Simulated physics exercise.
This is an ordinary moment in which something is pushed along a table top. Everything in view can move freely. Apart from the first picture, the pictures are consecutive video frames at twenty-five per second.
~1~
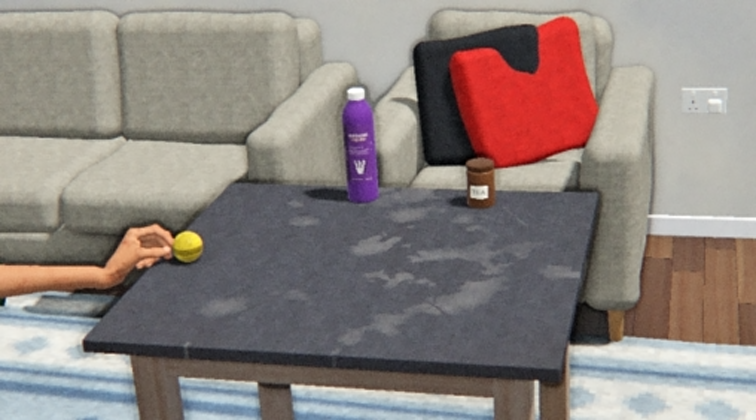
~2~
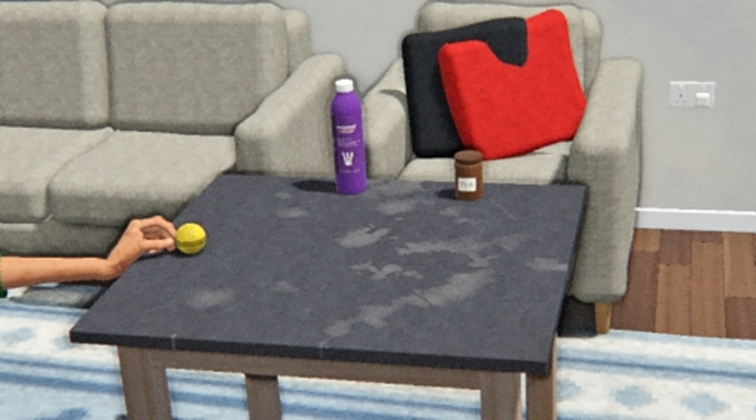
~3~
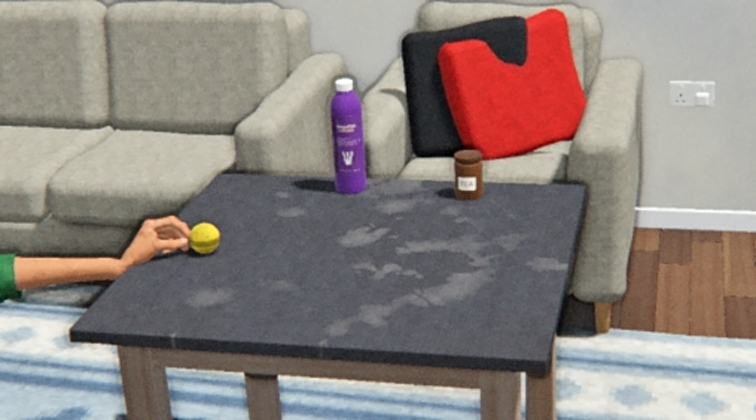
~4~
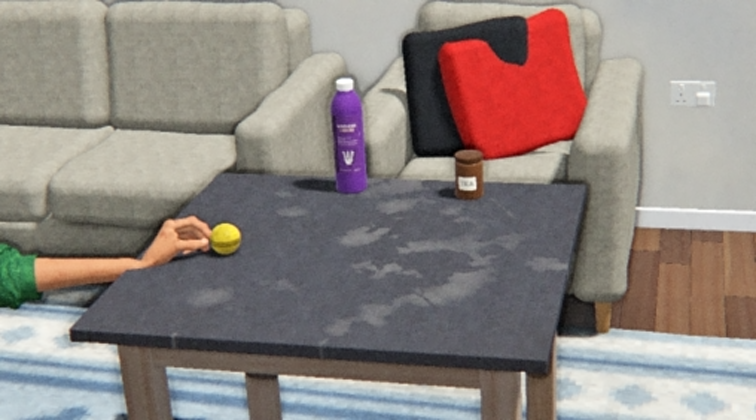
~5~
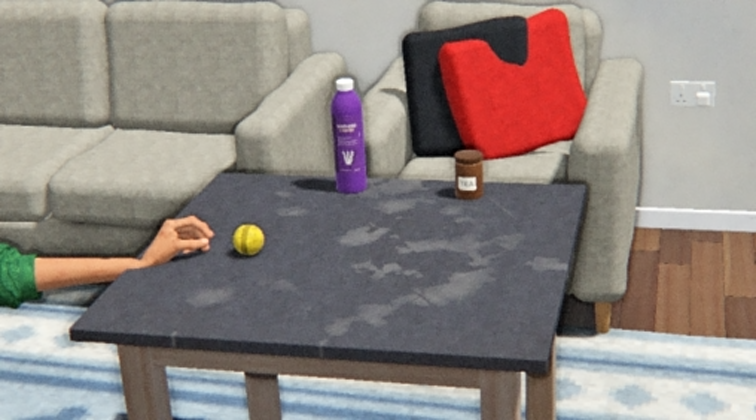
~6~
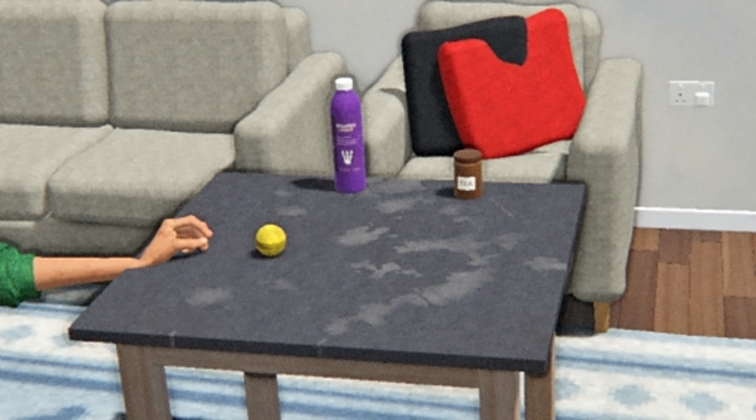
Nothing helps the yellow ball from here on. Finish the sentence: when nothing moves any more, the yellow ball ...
... is no longer on the table.
Then, 0.40 s after the last picture, yellow ball rolled well along near (494, 251).
Then, 0.90 s after the last picture, yellow ball now off the table.
By the end, off the table, yellow ball.
